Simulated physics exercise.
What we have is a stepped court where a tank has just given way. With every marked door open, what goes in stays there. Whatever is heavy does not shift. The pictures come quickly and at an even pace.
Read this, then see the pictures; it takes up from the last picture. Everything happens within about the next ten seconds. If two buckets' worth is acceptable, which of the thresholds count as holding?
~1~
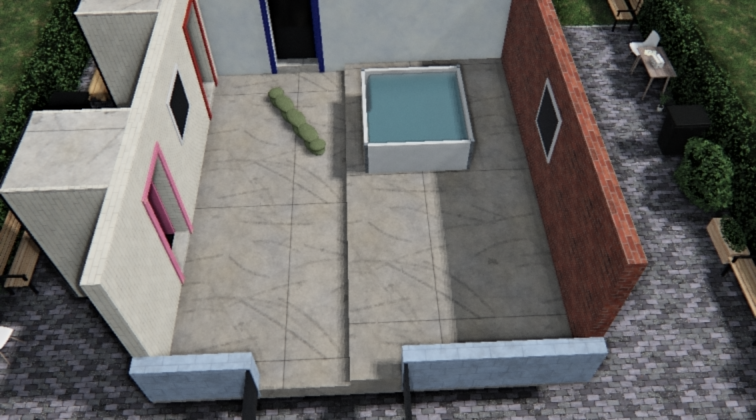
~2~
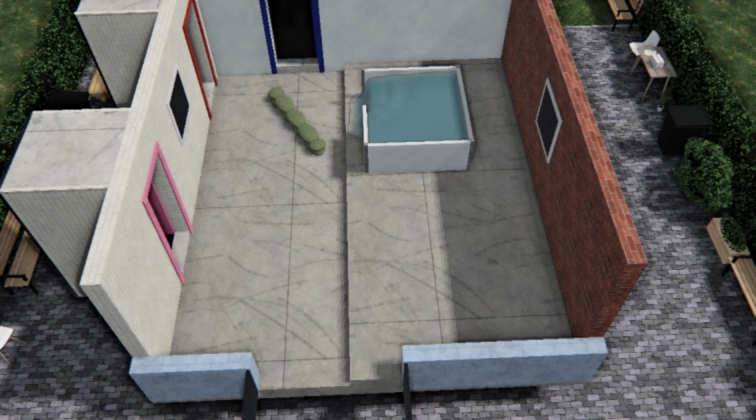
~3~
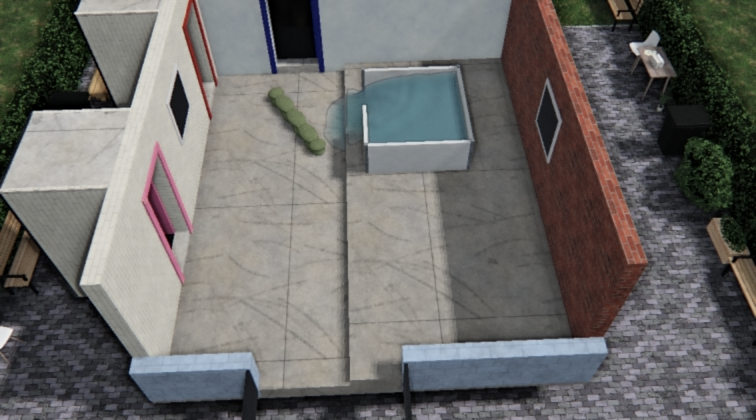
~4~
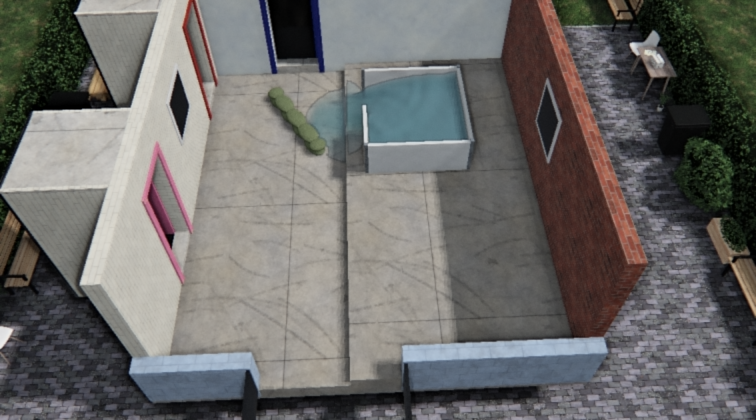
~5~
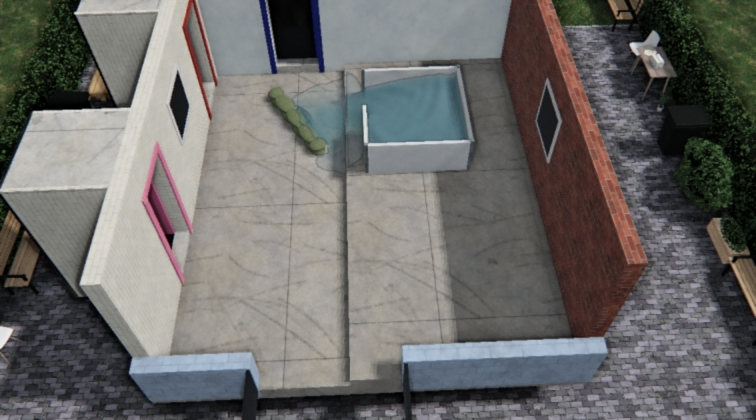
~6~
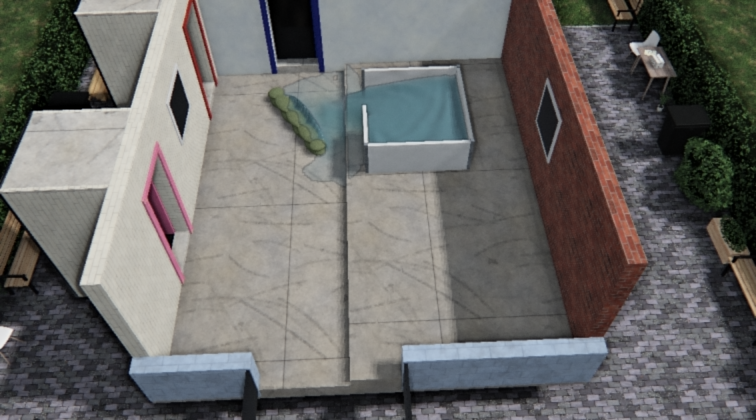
The blue door does not count, the red door does not count, the pink door counts as holding.
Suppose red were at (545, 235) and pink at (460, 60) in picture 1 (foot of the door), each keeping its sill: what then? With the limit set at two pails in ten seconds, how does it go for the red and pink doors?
Red door stays within it; pink door stays within it.
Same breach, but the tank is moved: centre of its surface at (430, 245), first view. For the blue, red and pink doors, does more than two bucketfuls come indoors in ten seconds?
Result - blue door undershoots, red door undershoots, pink door overshoots.
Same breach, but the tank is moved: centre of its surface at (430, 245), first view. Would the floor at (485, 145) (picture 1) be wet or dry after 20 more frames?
That spot ends up unaffected.
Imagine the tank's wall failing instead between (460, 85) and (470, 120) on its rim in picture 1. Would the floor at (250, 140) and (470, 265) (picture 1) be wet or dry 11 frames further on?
Respectively: Parched and drenched.
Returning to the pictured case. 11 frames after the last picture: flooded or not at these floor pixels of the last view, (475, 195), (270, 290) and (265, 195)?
Result, in order: Unflooded / unflooded / waterlogged.
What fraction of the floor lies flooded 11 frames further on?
By my count, 30 percent.
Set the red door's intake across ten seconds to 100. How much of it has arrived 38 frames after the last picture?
Approximately 85 in a hundred, I reckon.
A moment on, water covers 15 % of the floor; the blue door under two buckets in, the red door not reached, the pink door not reached.
Next, water covers 30 % of the floor; the blue door far over two buckets in, the red door under two buckets in, the pink door not reached.
Then, water covers 40 % of the floor; the blue door far over two buckets in, the red door over two buckets in, the pink door wet at the sill, nothing in.
Later, water covers 50 % of the floor; the blue door far over two buckets in, the red door over two buckets in, the pink door wet at the sill, nothing in.
In the end, water covers 50 % of the floor; the blue door far over two buckets in, the red door far over two buckets in, the pink door wet at the sill, nothing in.
